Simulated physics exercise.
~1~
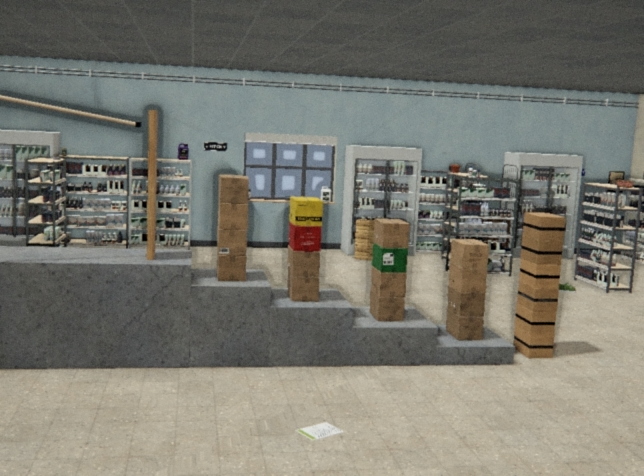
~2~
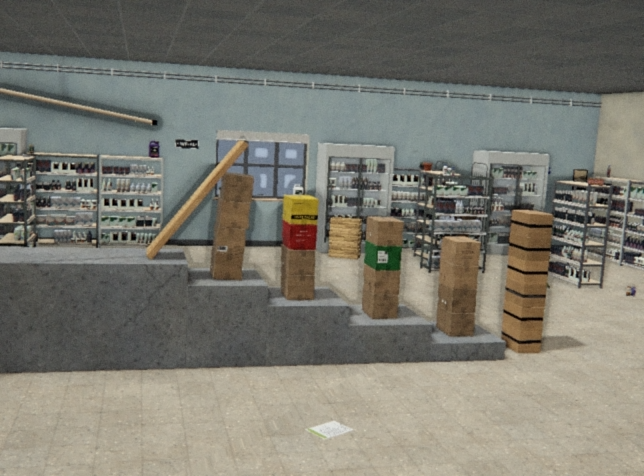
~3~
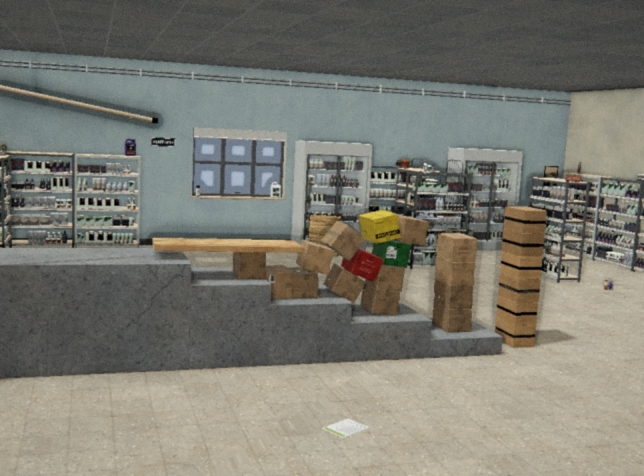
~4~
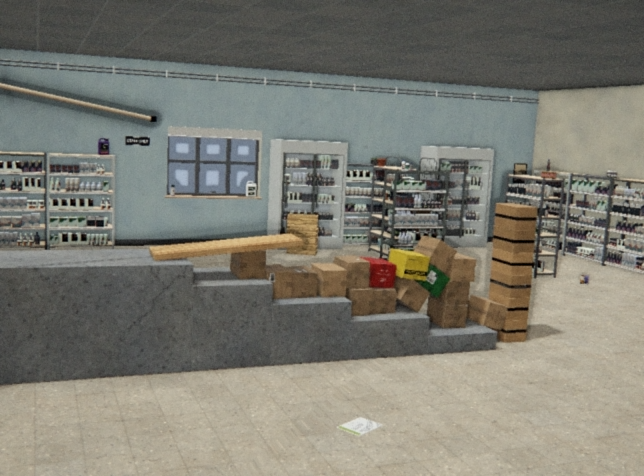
A long grey stepped platform held stacks of cardboard cartons in a shop, until an upright wooden board toppled right into the first stack, knocking the stacks over one after another down the steps, leaving cartons heaped against the last stack, still standing.
